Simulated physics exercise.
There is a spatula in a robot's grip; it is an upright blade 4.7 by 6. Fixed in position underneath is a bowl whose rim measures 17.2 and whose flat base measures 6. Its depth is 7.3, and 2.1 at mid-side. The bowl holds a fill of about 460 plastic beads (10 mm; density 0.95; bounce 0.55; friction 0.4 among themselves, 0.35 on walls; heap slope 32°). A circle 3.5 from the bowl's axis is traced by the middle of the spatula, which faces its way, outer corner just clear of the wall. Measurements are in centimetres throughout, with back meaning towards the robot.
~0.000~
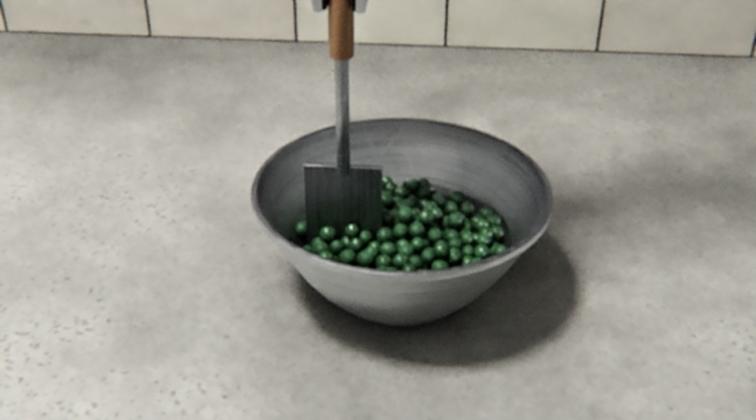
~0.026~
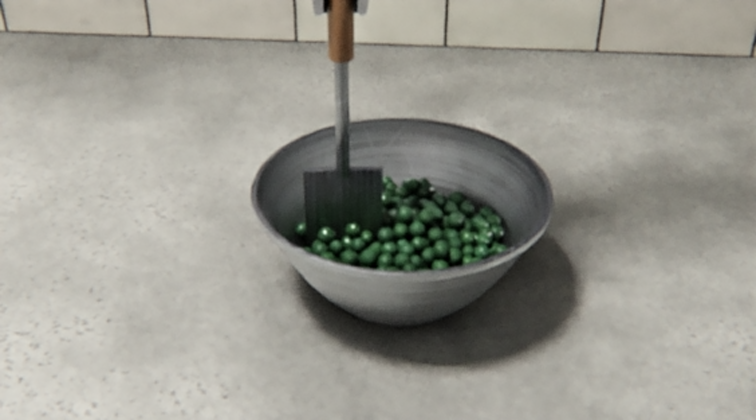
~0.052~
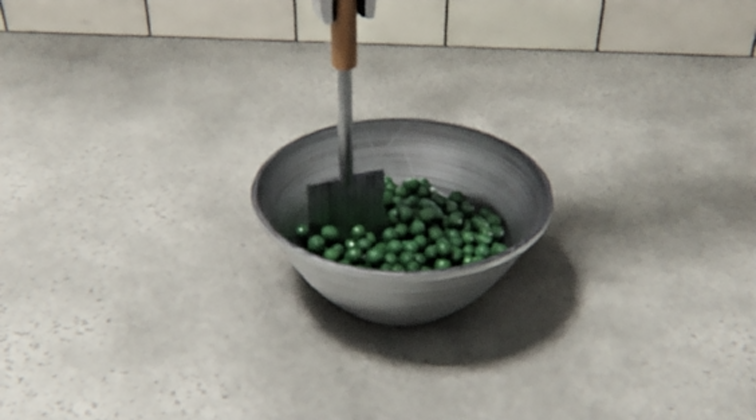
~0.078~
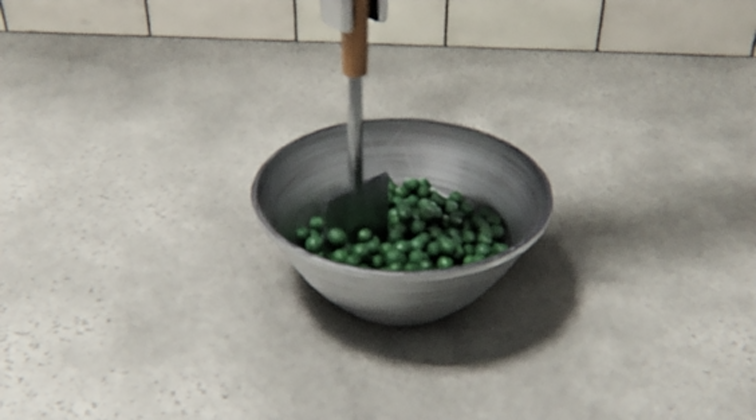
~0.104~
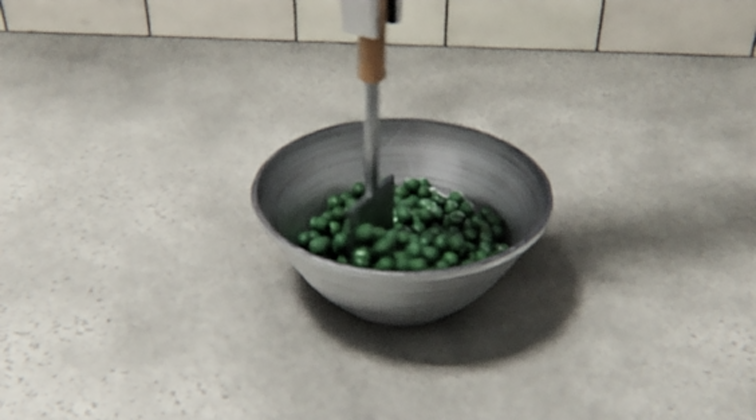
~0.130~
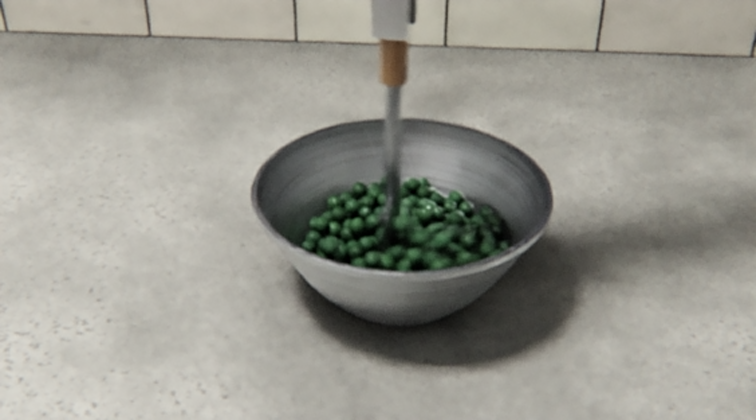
A robot arm pushed an upright spatula through the green beads in a gray bowl, sweeping it from the left toward the middle and turning the blade edge-on as the beads shifted around it.
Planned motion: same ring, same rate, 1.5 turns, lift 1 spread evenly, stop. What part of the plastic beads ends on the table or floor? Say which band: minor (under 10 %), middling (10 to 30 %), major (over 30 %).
Band: Middling.
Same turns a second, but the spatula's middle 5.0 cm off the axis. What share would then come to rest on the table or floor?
Close to 0 in a hundred then.
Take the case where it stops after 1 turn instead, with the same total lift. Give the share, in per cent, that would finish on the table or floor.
Estimate: About 10 percent.
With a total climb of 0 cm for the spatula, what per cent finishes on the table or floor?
It comes to some 20 per cent.
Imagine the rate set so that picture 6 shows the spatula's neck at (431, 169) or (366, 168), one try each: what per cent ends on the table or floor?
About 25 per cent, then about 5 per cent.
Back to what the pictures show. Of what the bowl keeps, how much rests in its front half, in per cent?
Close to 45 in a hundred.
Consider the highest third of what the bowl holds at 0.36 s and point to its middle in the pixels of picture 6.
I'd put its middle near (396, 160).
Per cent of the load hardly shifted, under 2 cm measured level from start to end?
Around 25 per cent.
After 0.36 s, 260° round, highest piece 9 above the table; 433 in the bowl, 7 on the table or floor, 18 in flight or on the tool.
After 0.60 s, 77° round, highest piece 9 above the table; 407 in the bowl, 47 on the table or floor, 4 in flight or on the tool.
After 0.91 s, 180° round, highest piece 7 above the table; 395 in the bowl, 63 on the table or floor.
After 1.61 s, 180° round, highest piece 6 above the table; 395 in the bowl, 63 on the table or floor.
At rest, 395 in the bowl, 63 on the table or floor. That is 14 % on the table or floor.
